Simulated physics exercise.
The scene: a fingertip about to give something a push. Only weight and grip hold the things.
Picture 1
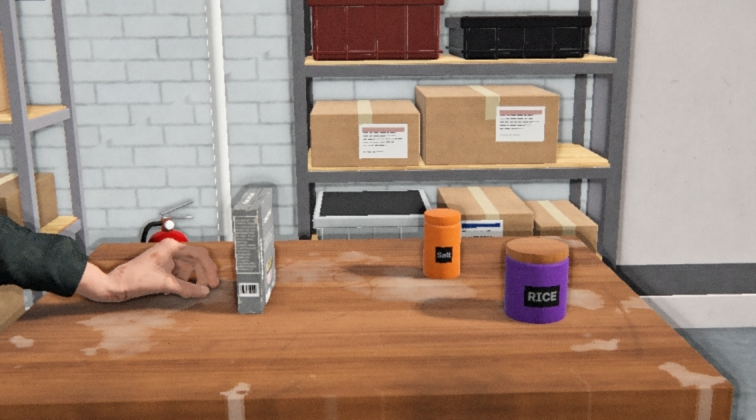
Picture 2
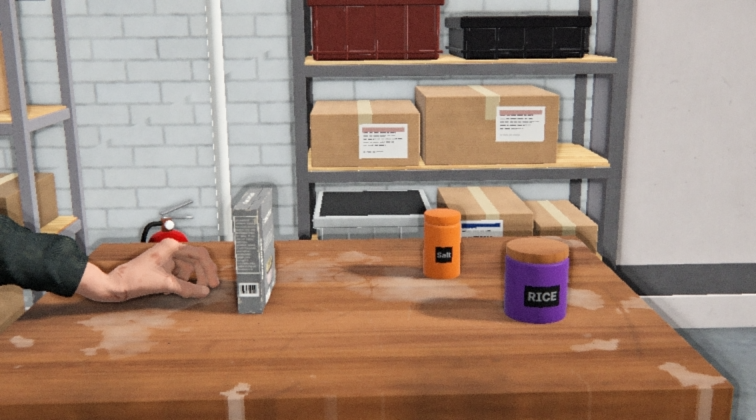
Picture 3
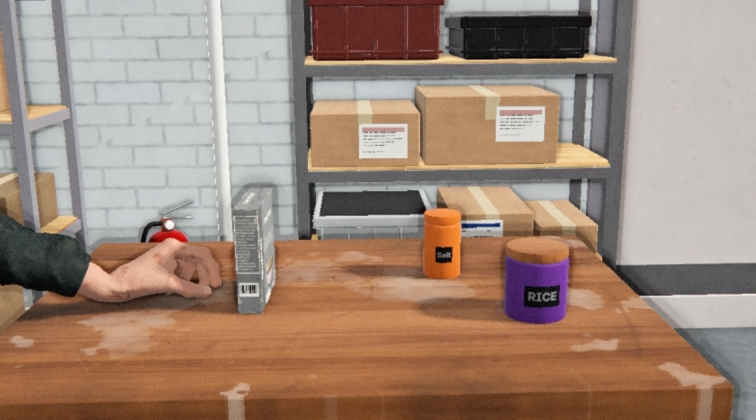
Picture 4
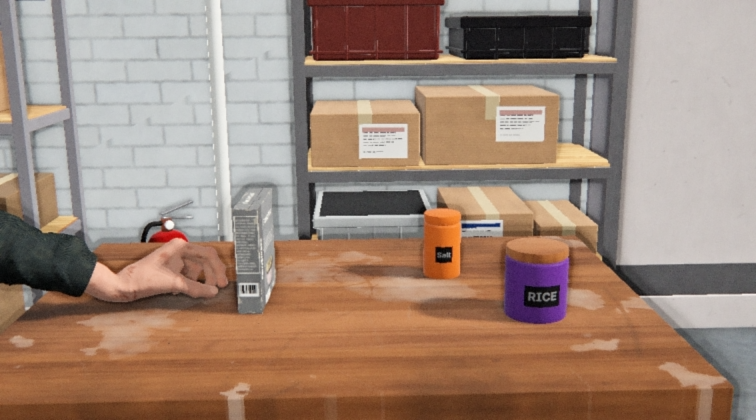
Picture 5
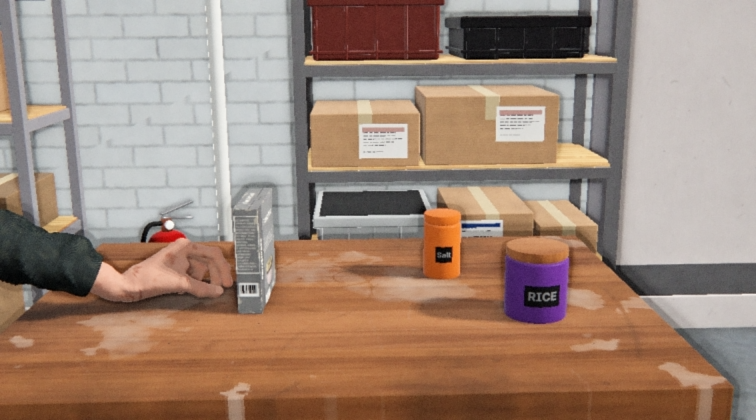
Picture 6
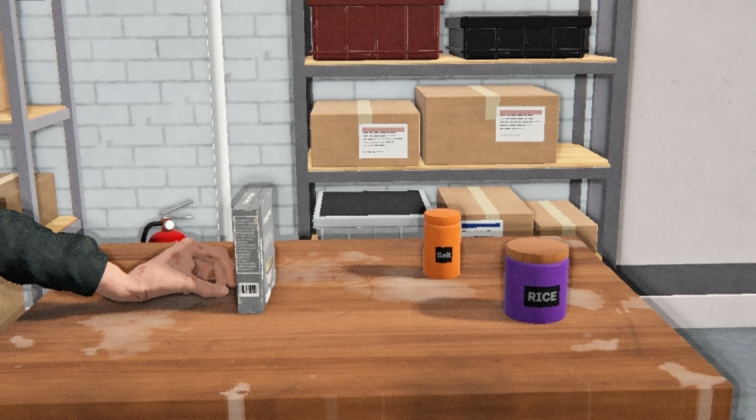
At first, a hand reaches in from the left, its curled fingers a little short of a grey packet standing on a wooden table, with an orange jar and a purple rice container to the right. The hand then creeps rightward until its fingers are right beside the packet, which stays still.
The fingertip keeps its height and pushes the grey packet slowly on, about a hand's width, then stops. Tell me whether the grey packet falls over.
The grey packet stays upright.
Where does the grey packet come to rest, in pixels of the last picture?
Near (335, 248).
Then, 0.30 s after the last picture, grey packet slid a little near (270, 248).
Then, 0.50 s after the last picture, grey packet slid a little near (286, 248).
Then, 0.80 s after the last picture, grey packet slid about its own width near (313, 248).
Then, 1.00 s after the last picture, grey packet slid about its own width near (331, 248).
At rest, moved from the start, grey packet. Seen from the same camera at the end, grey packet near (335, 248).
